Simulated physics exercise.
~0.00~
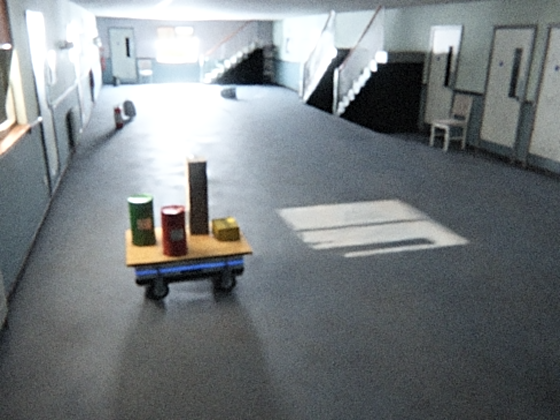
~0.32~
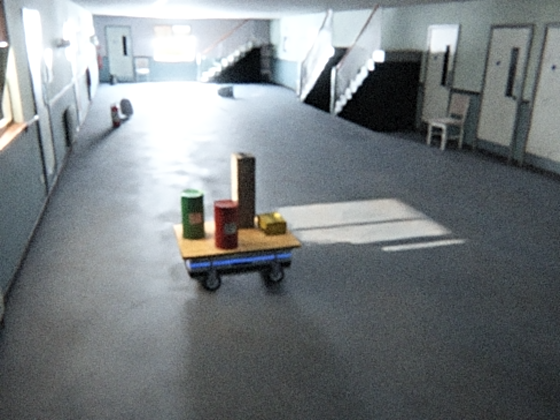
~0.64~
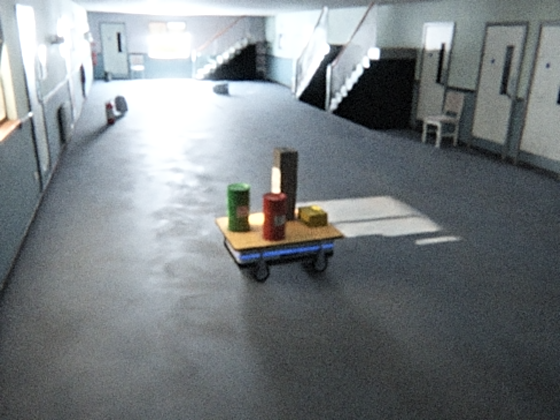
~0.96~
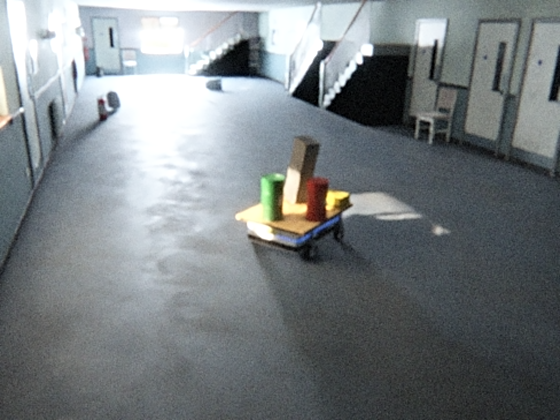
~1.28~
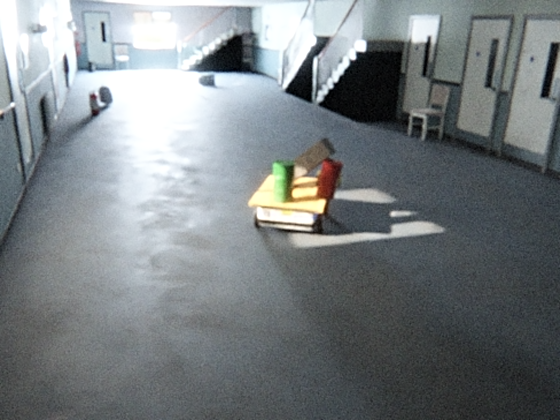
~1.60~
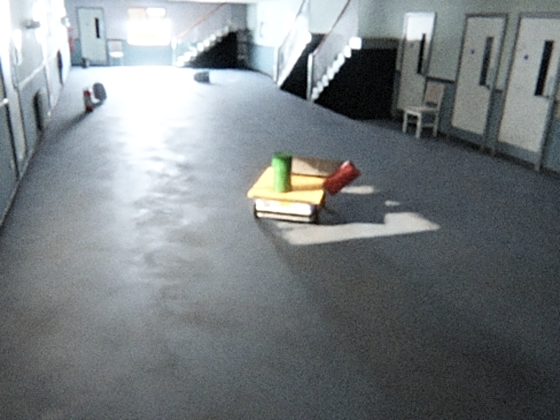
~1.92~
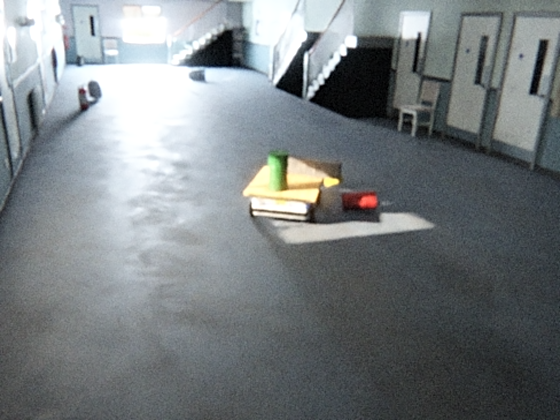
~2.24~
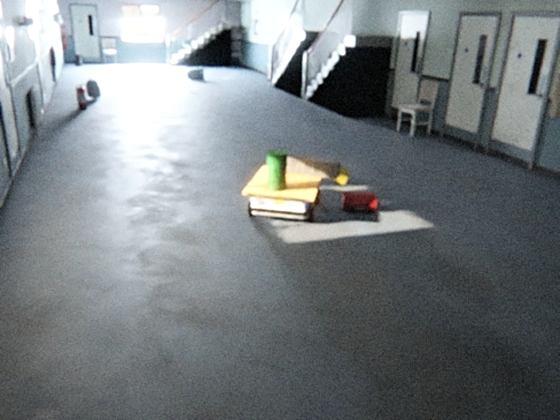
A cart rolls right and turns away, toppling the grey box and spilling the red canister and yellow parcel.
